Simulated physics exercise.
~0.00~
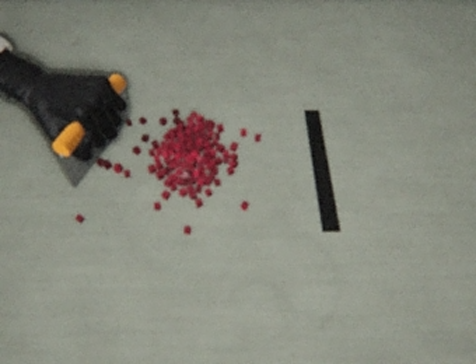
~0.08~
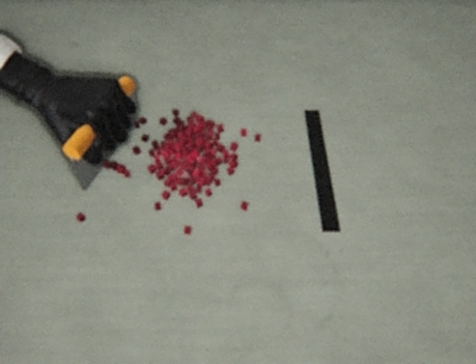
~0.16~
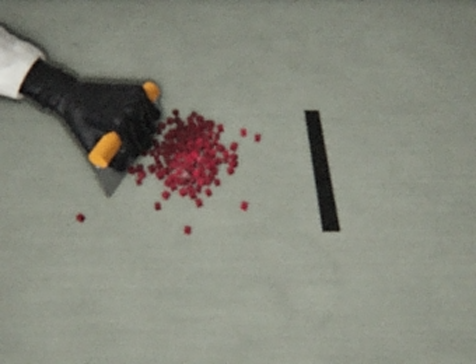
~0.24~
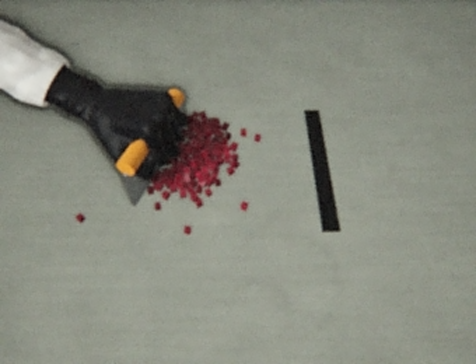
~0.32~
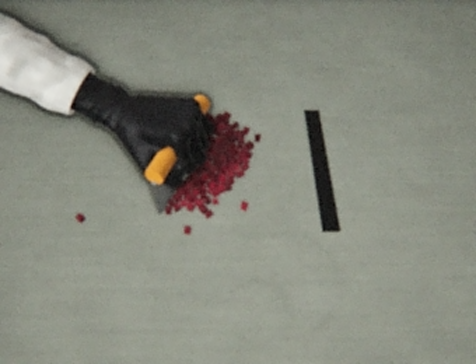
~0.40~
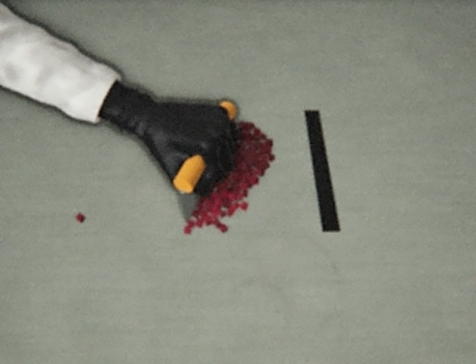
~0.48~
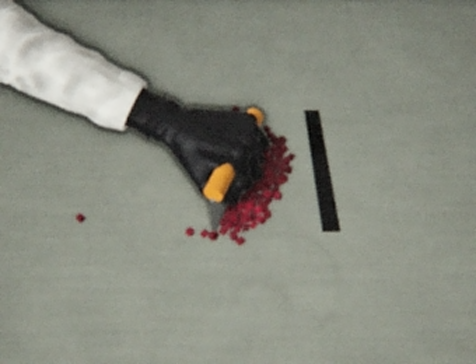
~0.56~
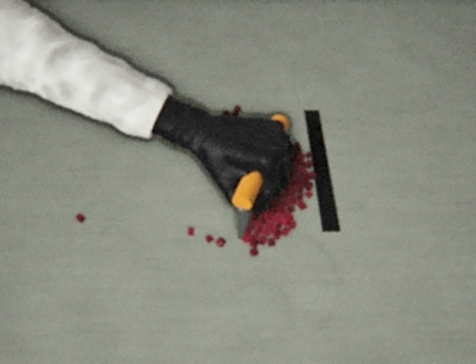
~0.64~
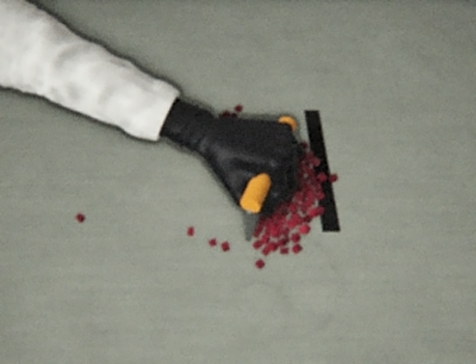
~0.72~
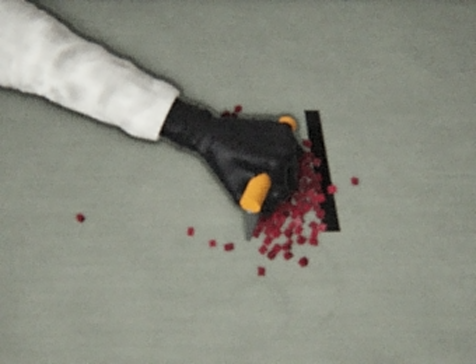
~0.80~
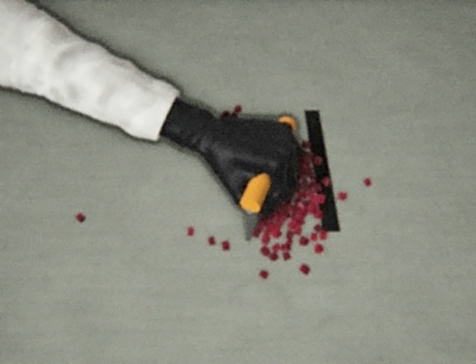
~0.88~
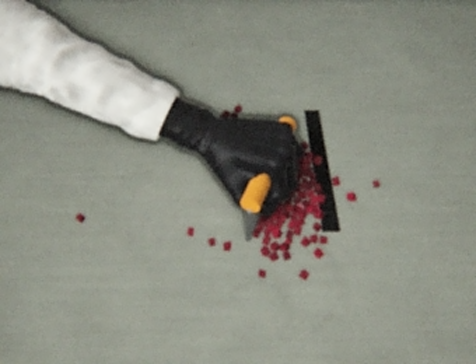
On a grey-green surface, a gloved hand scrapes red cubes rightward until they scatter around a black strip.
